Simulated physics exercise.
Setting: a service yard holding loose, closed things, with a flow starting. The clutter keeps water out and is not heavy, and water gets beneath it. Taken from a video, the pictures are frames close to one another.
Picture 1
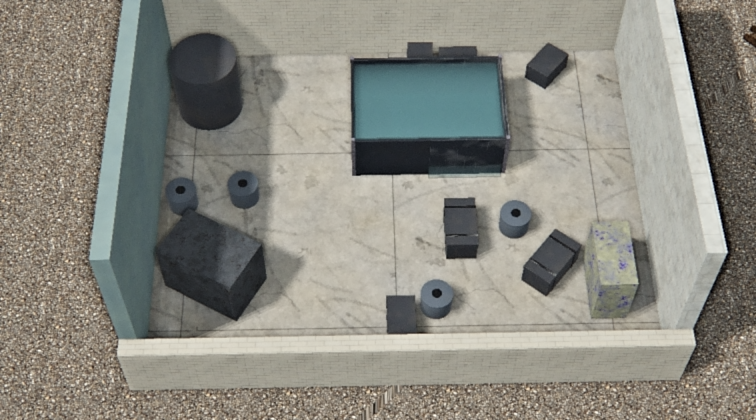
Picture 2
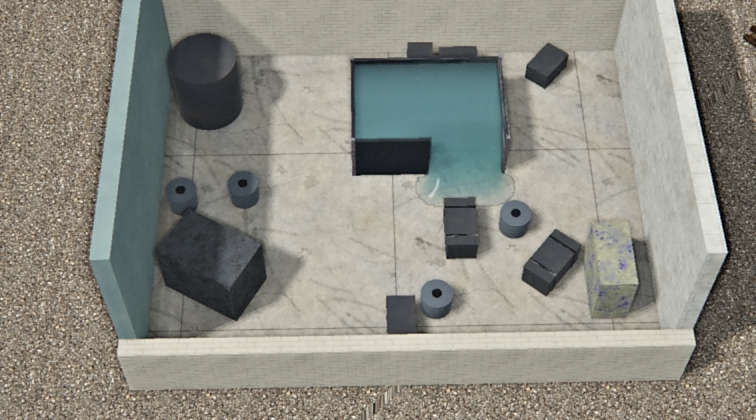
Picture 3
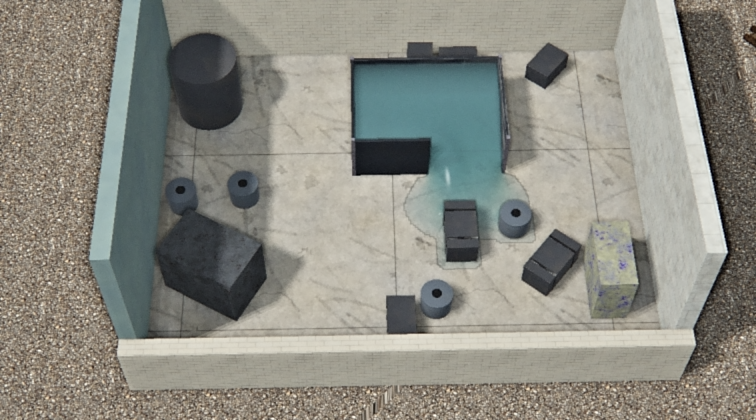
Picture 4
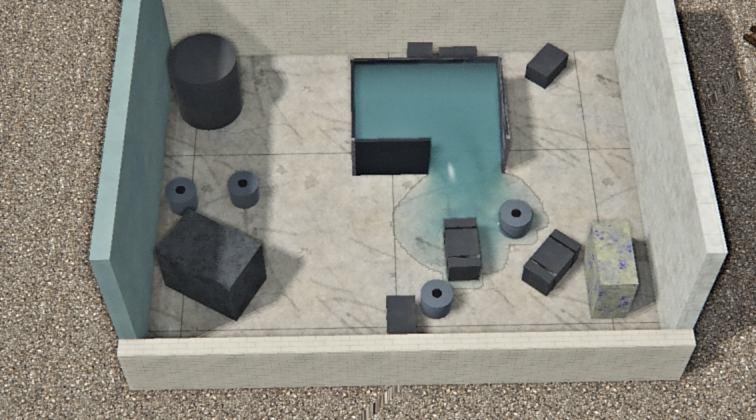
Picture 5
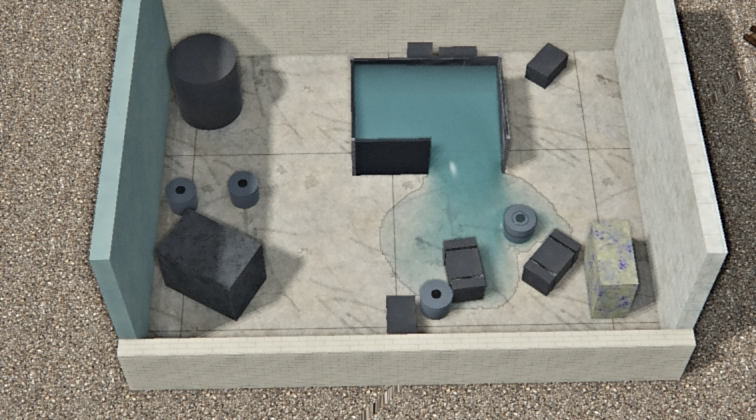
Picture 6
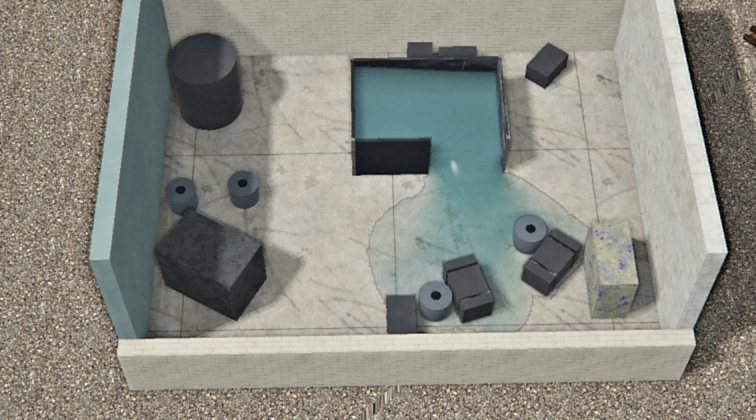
Water pours from an opened tank and pushes a dark trunk, then a tub.
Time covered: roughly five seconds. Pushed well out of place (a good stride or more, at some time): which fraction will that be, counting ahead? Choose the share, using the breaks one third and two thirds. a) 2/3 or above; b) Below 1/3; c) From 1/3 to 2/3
From 1/3 to 2/3.
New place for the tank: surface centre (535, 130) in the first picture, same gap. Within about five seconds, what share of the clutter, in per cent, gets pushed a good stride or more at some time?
It works out near 30 %.
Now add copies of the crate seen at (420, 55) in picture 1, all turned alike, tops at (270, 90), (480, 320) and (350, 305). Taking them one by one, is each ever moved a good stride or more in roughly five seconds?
Taking them one at a time: Falls short; goes the distance; goes the distance.
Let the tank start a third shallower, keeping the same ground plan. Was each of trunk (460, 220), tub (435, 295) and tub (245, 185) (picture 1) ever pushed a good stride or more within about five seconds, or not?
Item by item: Cleared the mark, then cleared the mark, then missed the mark.
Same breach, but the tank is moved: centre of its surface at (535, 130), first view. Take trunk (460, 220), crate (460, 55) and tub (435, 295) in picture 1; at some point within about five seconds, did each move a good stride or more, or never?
In order: Remained close by, remained close by, went well off.
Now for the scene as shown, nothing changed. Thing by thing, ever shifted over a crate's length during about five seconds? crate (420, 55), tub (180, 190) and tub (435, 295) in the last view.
Here's how it goes one after another: Remained close, remained close and traveled a good way.
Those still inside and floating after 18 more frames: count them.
That would be 3.
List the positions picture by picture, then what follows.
A trunk at (461, 221) rests on the ground; a tub at (516, 213) rests on the ground; 0 of 10 have shifted, in the first picture.
A trunk at (461, 221) rests on the ground; a tub at (516, 213), on the bottom; 0 of 10 have shifted, in the second picture.
A trunk at (461, 224), on the bottom, close to its start; a tub at (516, 213), on the bottom; 1 of 10 have shifted, in the third picture.
A trunk at (462, 242), on the bottom, a stride from its start; a tub at (516, 213) rests on the ground; 1 of 10 have shifted, in the fourth picture.
A trunk at (465, 263), on the bottom, a stride from its start; a tub at (520, 218), on the bottom, close to its start; 2 of 10 have shifted, in the fifth picture.
A trunk at (469, 282) rests on the ground, a stride from its start; a tub at (531, 229) rests on the ground, a stride from its start; 2 of 10 have shifted, in the sixth picture.
A moment on, 2 of 10 are well off their spots; 1 afloat.
Next, 5 of 10 are well off their spots; 3 afloat.
Later, 5 of 10 are well off their spots; 3 afloat.
In the end, 5 of 10 are well off their spots, and 5 have been at some point; 3 afloat.
